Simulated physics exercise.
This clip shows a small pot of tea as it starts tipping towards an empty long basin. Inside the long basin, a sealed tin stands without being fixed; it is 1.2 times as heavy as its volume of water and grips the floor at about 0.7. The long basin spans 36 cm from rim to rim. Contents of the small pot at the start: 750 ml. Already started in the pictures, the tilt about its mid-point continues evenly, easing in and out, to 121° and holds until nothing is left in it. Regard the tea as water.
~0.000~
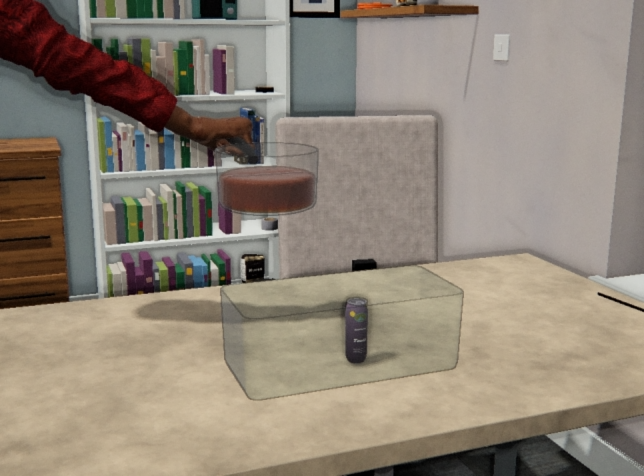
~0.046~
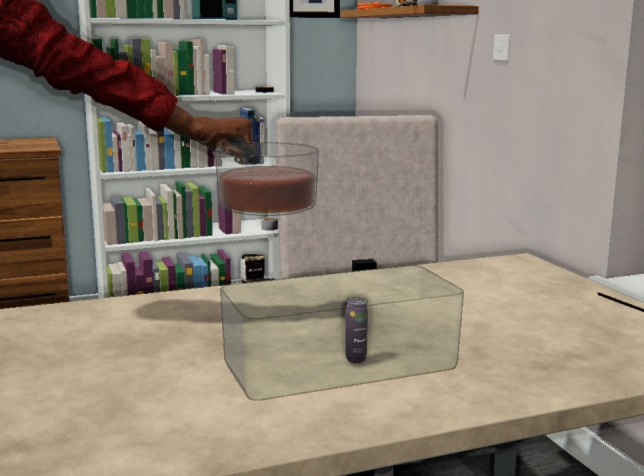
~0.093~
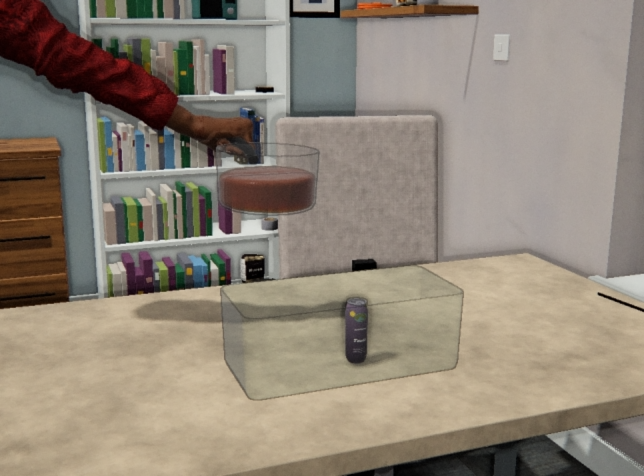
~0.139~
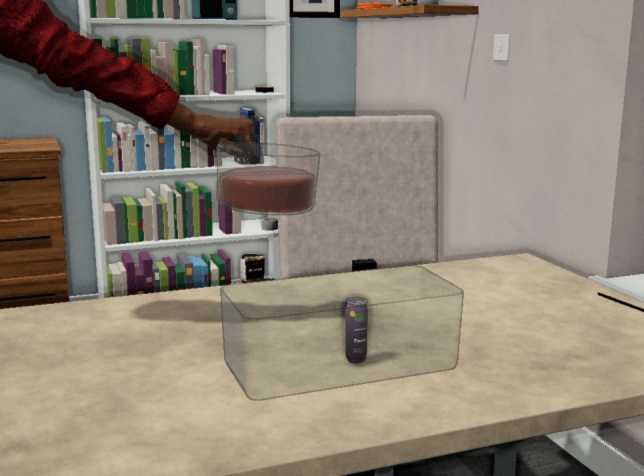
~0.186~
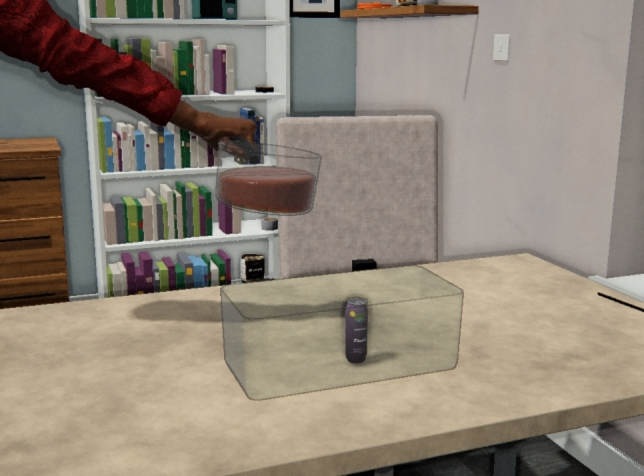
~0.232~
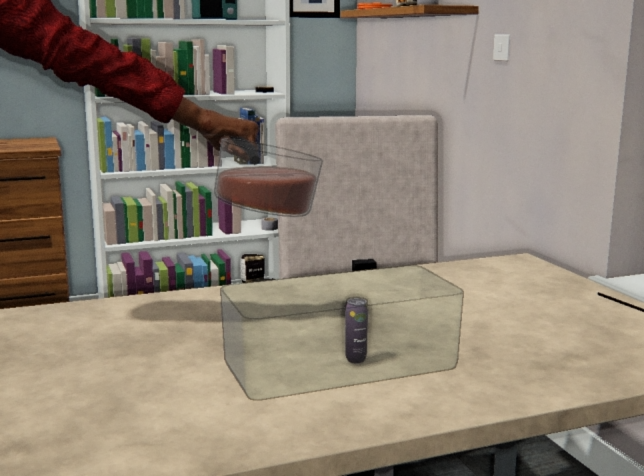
A small clear pot of reddish-brown tea, with a red-sleeved arm reaching to it, hung almost level above a long see-through basin holding a dark tin, then tilted slightly down to the right.
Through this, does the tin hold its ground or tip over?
Odds are it weathers it.
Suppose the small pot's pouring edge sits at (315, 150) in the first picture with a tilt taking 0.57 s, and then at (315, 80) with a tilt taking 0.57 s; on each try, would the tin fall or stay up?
Run one: It tumbles. Run two: It tumbles.
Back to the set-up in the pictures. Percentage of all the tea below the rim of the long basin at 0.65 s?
3 %, roughly.
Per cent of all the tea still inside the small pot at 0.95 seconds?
What remains is about 8 percent of it all.
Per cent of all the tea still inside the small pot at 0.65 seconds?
I reckon about 64 in a hundred is still held.
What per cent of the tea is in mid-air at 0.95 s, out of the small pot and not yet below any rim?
It comes to some 16 percent of the total.
By 0.65 s the tilt is 75° and 64 per cent is still to pour; the tin stands where it began.
By 0.95 s the tilt is 115° and 8 per cent is still to pour; the tin stands where it began.
By 1.27 s the tilt is 121° and 0 per cent is still to pour; the tin stands where it began.
By 1.62 s the tilt is 121° and 0 per cent is still to pour; the tin stands where it began.
At rest the tin stands where it began.
